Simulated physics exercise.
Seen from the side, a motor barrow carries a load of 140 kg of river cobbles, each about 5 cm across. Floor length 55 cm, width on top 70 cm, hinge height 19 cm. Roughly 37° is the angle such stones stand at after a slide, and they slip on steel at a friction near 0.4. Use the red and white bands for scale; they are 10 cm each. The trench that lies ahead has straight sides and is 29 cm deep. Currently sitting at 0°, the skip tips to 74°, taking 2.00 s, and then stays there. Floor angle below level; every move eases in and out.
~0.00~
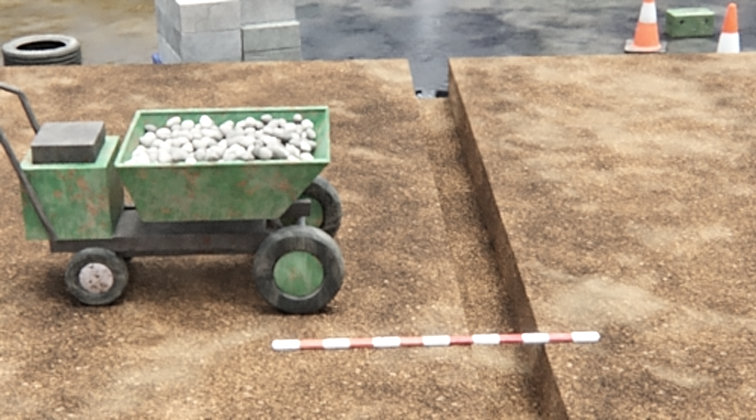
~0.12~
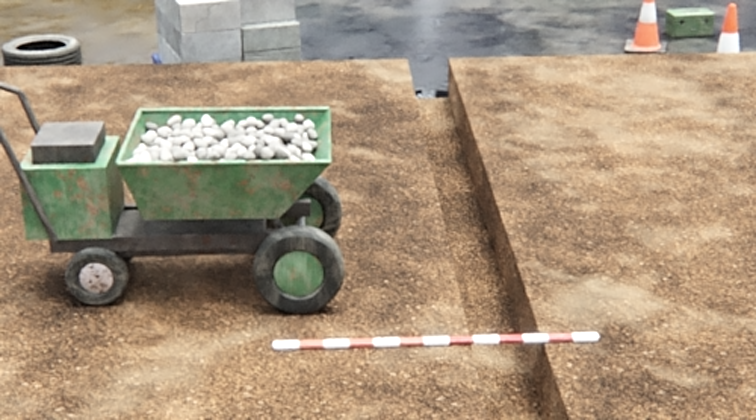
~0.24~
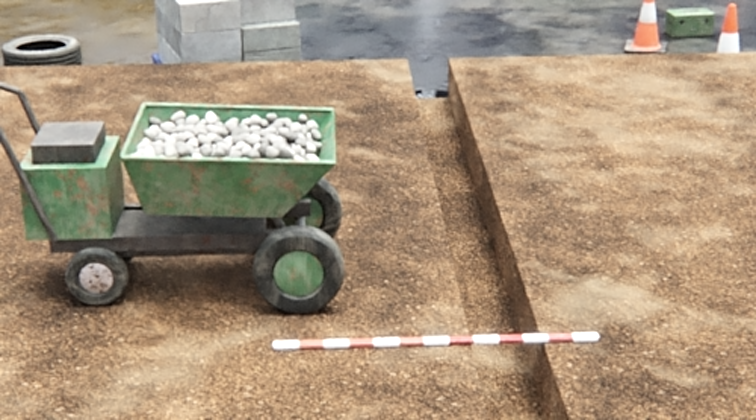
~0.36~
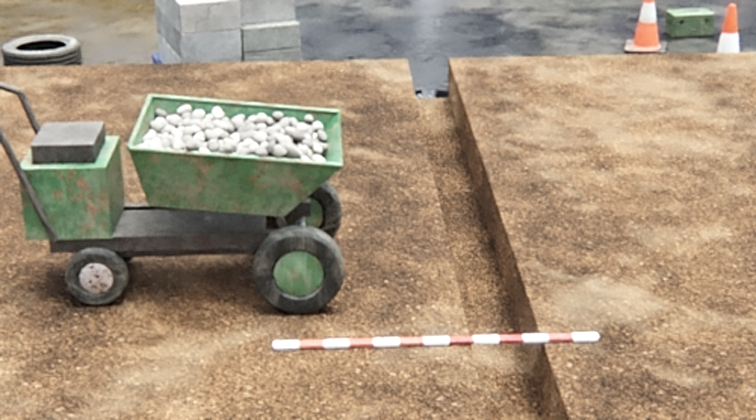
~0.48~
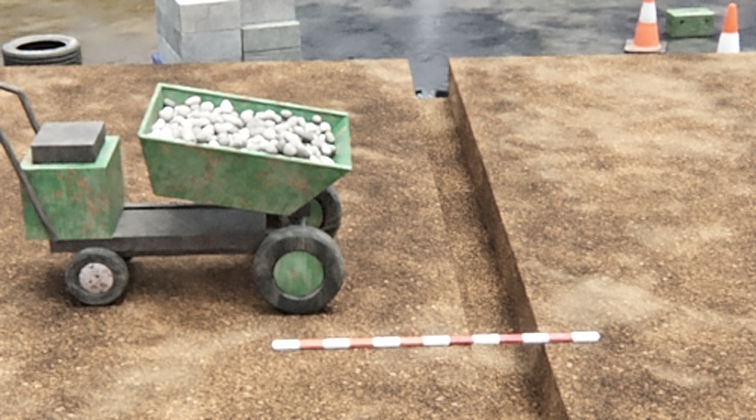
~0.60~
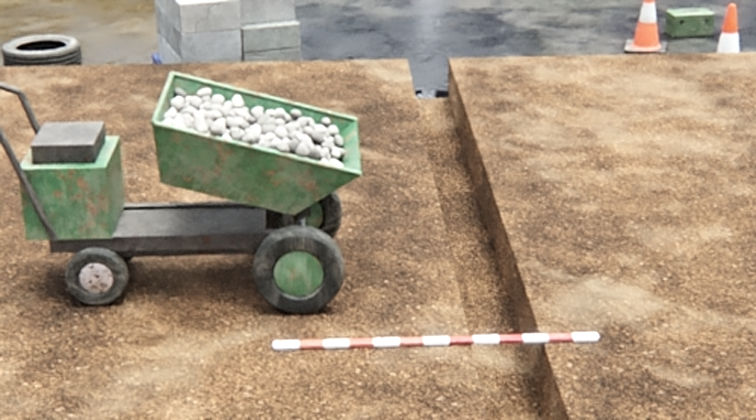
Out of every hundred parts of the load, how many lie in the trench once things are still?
Around 84 out of 100.
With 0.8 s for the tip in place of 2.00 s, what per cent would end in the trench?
Probably about 85 in a hundred.
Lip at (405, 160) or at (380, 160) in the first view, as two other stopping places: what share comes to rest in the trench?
About 55 per cent from the first spot, about 80 from the second.
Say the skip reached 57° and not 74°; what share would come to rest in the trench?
About 50 per cent would end up in the trench.
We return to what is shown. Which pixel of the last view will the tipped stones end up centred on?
I'd put it close to (481, 306).
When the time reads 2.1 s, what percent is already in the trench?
By that moment, roughly 50 per cent of the load.
After 1.5 s the floor is at 62°; 96 % in the skip, 4 % short of the trench; the foremost stones are at (450, 274).
After 2.1 s the floor is at 74°; 30 % in the skip, 18 % short of the trench, 52 % in the trench; the foremost stones are at (513, 306).
After 2.5 s the floor is at 74°; 9 % in the skip, 20 % short of the trench, 71 % in the trench; the foremost stones are at (513, 298).
After 4.4 s the floor is at 74°; 0 % in the skip, 16 % short of the trench, 84 % in the trench; the foremost stones are at (515, 304).
